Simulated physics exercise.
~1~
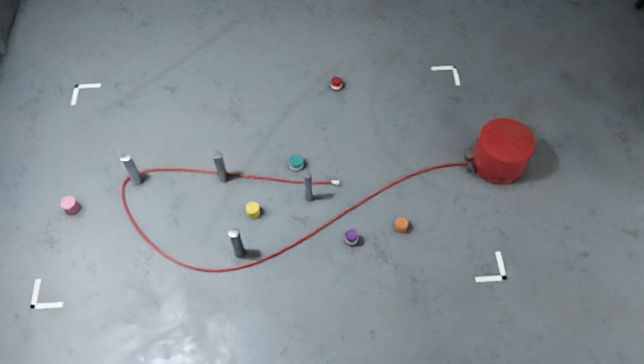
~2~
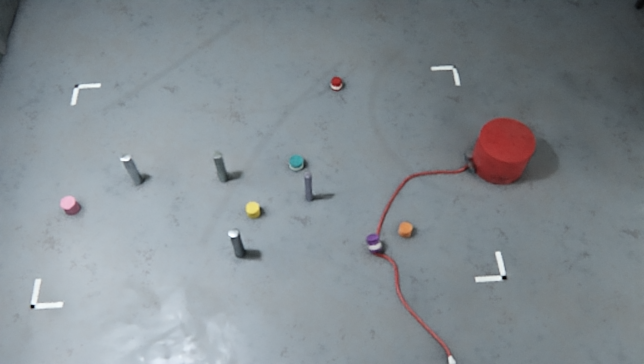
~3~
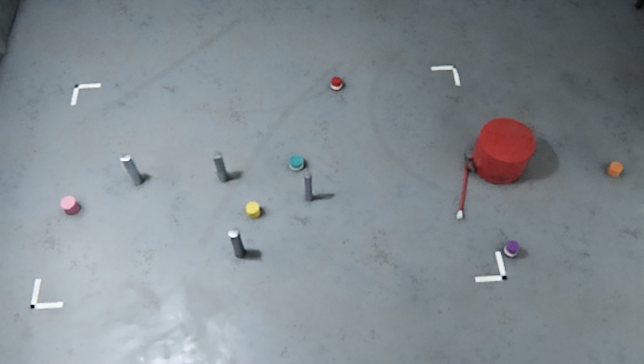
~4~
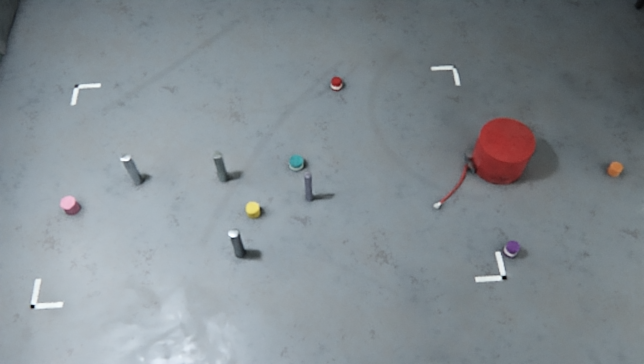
The red lead looped around the posts swung down and reeled in toward the big red drum, knocking the purple and orange containers off to the right, and ended as a short piece beside the drum while the other containers stayed put.
